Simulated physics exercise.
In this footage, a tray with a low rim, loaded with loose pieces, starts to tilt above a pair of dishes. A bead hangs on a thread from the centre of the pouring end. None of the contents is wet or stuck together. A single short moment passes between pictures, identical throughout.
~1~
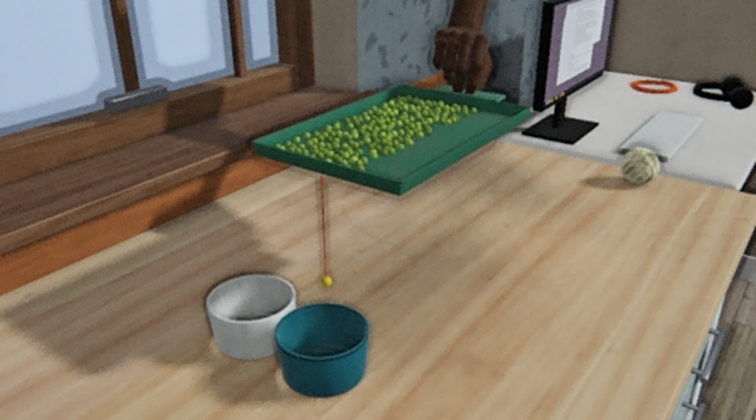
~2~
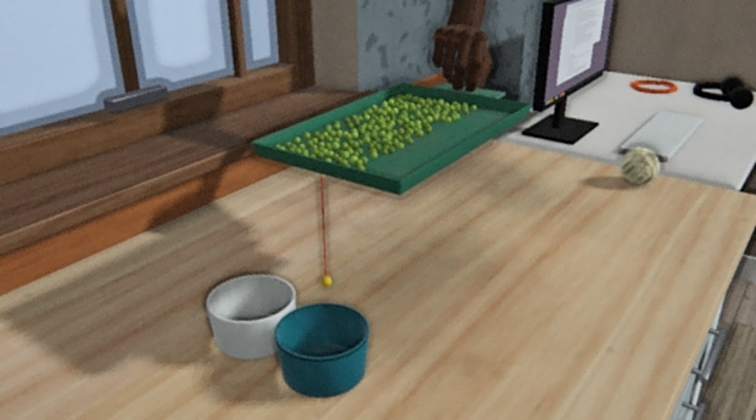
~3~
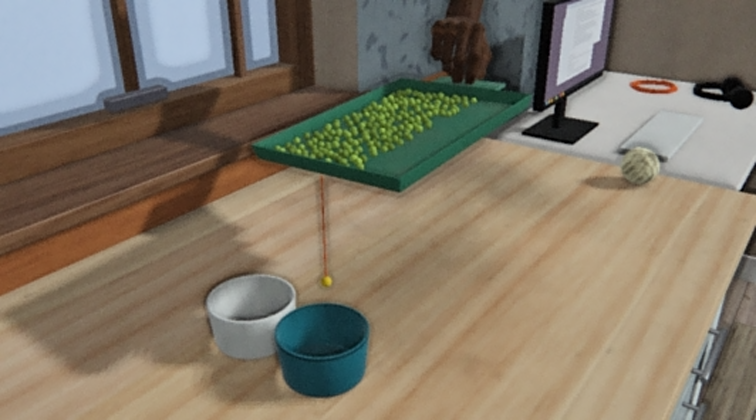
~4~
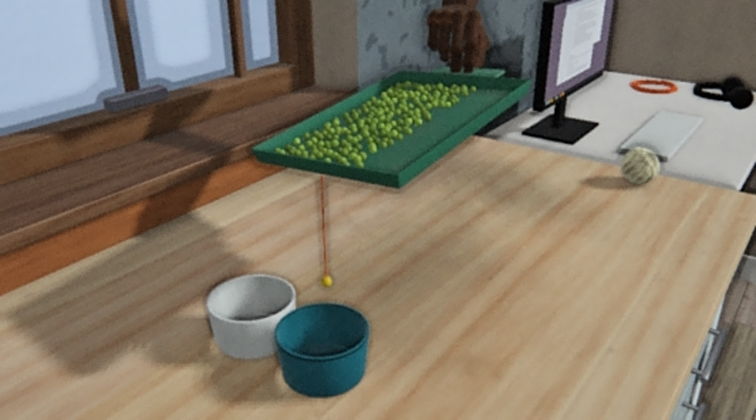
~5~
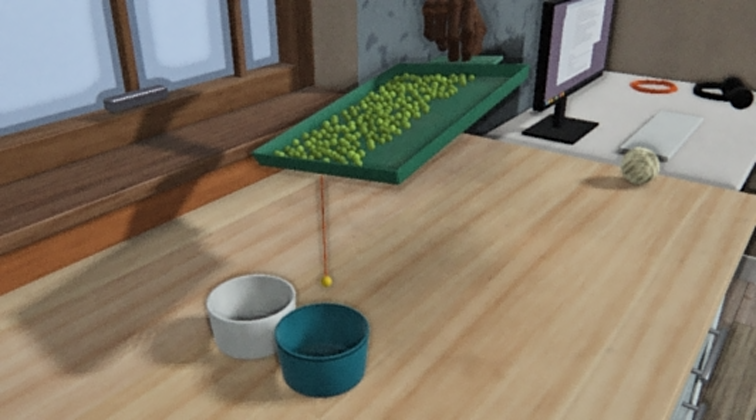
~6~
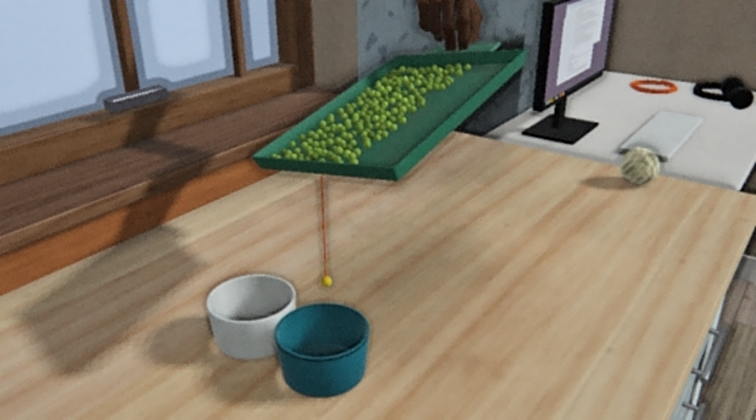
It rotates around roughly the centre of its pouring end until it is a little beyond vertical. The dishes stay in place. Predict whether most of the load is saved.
Only a minority of it is saved.
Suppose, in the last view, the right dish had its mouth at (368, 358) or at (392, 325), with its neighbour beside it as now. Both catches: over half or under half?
First place: Short of half; second place: Short of half.
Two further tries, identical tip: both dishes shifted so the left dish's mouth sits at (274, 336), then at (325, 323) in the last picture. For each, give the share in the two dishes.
The first try gives 0 per cent, the second 0 per cent.
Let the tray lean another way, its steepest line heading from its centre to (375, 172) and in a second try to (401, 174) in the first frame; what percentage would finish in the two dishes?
Roughly 30 % in the first case and 10 % in the second.
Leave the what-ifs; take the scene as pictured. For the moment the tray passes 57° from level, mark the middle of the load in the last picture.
Look close to (310, 124) in the last picture.
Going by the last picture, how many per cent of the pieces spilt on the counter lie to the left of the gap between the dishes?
Around 60 per cent, give or take.
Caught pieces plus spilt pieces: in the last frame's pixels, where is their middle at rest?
The centre comes to rest close to (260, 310).
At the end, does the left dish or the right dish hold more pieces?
That would be the leftward one.
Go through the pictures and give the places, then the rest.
The first frame shows corners of the pouring end near (257, 141) and (400, 179), level; middle of the load near (383, 129), dried peas; left dish near (221, 335); right dish near (292, 371); bead on its thread near (326, 282).
The second frame shows corners of the pouring end near (257, 142) and (400, 179), level; middle of the load near (383, 128).
The third frame shows corners of the pouring end near (257, 144) and (399, 176), tipped barely, lowest at the left corner; middle of the load near (383, 125).
The fourth frame shows corners of the pouring end near (256, 148) and (397, 172), tipped a little, lowest at the left corner; middle of the load near (382, 120).
The fifth frame shows corners of the pouring end near (256, 151) and (396, 169), tipped a little, lowest at the left corner; middle of the load near (380, 115).
The sixth frame shows corners of the pouring end near (256, 155) and (394, 165), tipped clearly, lowest at the left corner; middle of the load near (376, 111); left dish near (221, 335); right dish near (292, 371).
Shortly afterwards, tray tipped steeply; all but a few on the tray; only a few in the air.
Next, tray tipped right over; a little on the tray; near a quarter in the left dish; near half outside both; a little in the air.
Some moments later, tray tipped past a quarter turn; near a quarter in the left dish; the bulk outside both.
In the end, tray tipped past a quarter turn; none at all in the right dish; near a quarter in the left dish; the bulk outside both.
